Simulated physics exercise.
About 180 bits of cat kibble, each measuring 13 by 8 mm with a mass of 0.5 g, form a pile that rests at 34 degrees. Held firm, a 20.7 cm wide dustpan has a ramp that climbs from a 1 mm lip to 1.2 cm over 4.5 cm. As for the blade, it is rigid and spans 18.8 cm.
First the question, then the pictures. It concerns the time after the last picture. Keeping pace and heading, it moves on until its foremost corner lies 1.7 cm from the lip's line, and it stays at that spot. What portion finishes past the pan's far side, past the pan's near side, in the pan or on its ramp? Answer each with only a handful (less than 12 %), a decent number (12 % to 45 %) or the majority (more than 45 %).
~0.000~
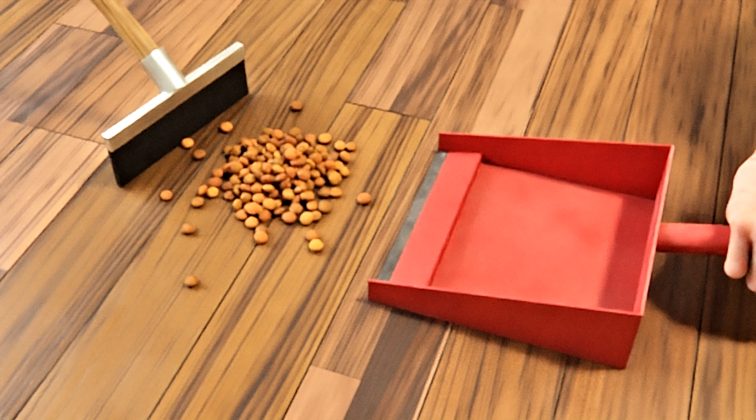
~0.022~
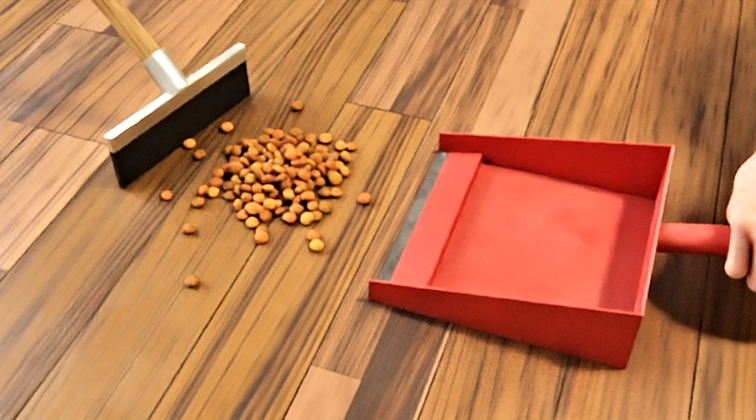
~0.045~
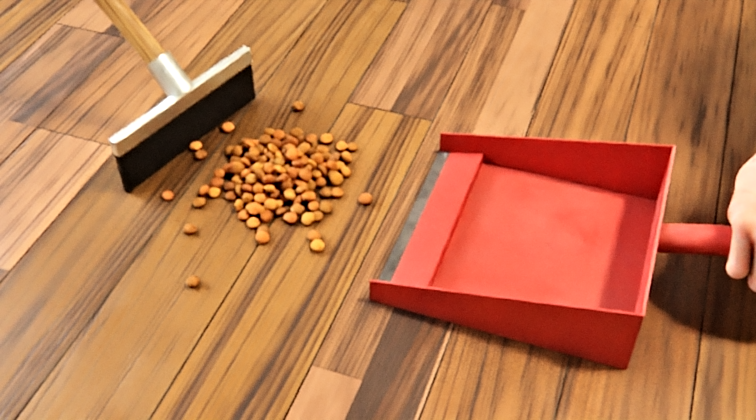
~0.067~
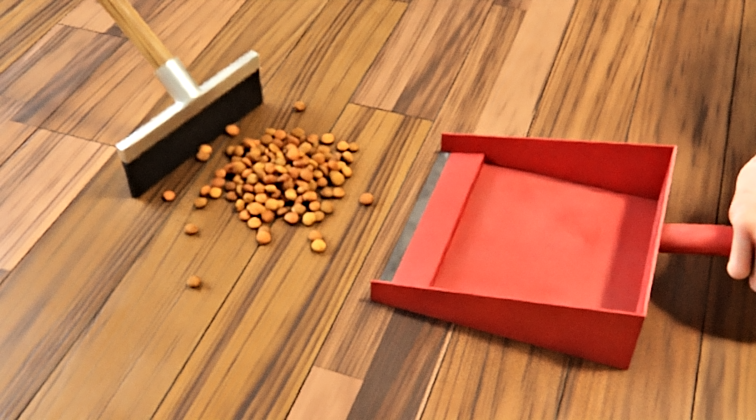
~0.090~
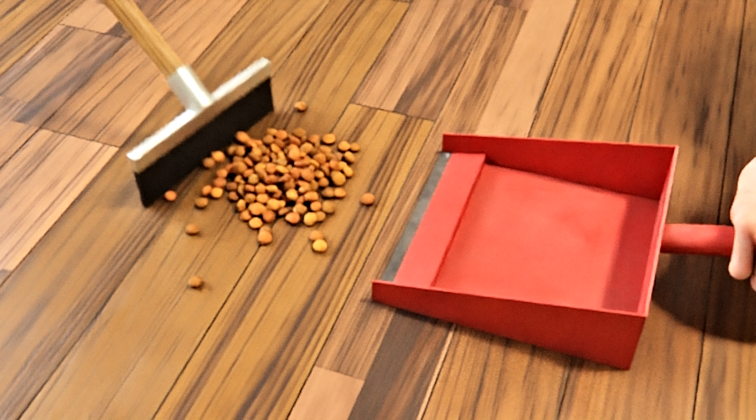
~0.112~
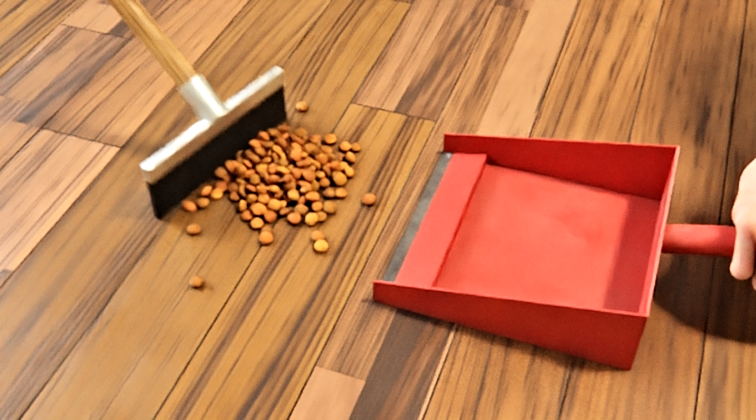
Past the pan's far side: Only a handful; past the pan's near side: A decent number; in the pan or on its ramp: A decent number.
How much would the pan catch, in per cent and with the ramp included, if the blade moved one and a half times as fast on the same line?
Then roughly 60 per cent.
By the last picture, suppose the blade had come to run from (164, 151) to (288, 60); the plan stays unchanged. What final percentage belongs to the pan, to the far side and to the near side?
Split: Pan = 10, far = 5, near = 0.
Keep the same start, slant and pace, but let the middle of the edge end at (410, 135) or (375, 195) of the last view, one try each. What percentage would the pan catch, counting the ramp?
Some 10 per cent on the first try, 35 per cent on the second.
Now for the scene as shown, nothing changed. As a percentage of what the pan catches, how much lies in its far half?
Close to 20 %.
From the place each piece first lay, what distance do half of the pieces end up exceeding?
Median shift: Approx. 16 cm.
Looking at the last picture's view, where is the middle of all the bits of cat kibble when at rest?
Near (392, 260).
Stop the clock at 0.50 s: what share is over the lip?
40 % so far.
Then, at 0.22 s, middle of the blade 11 cm from the lip; 0 % over the lip, far side 0 %, near side 0 %.
After 0.29 s, middle of the blade 6 cm from the lip; 5 % over the lip, far side 5 %, near side 10 %.
After 0.50 s, middle of the blade 4 cm from the lip; 40 % over the lip, far side 5 %, near side 20 %.
By 1.0 s all is still; far side 5 %, near side 20 %, pan 40 %, in front of the lip or behind the blade 35 %.
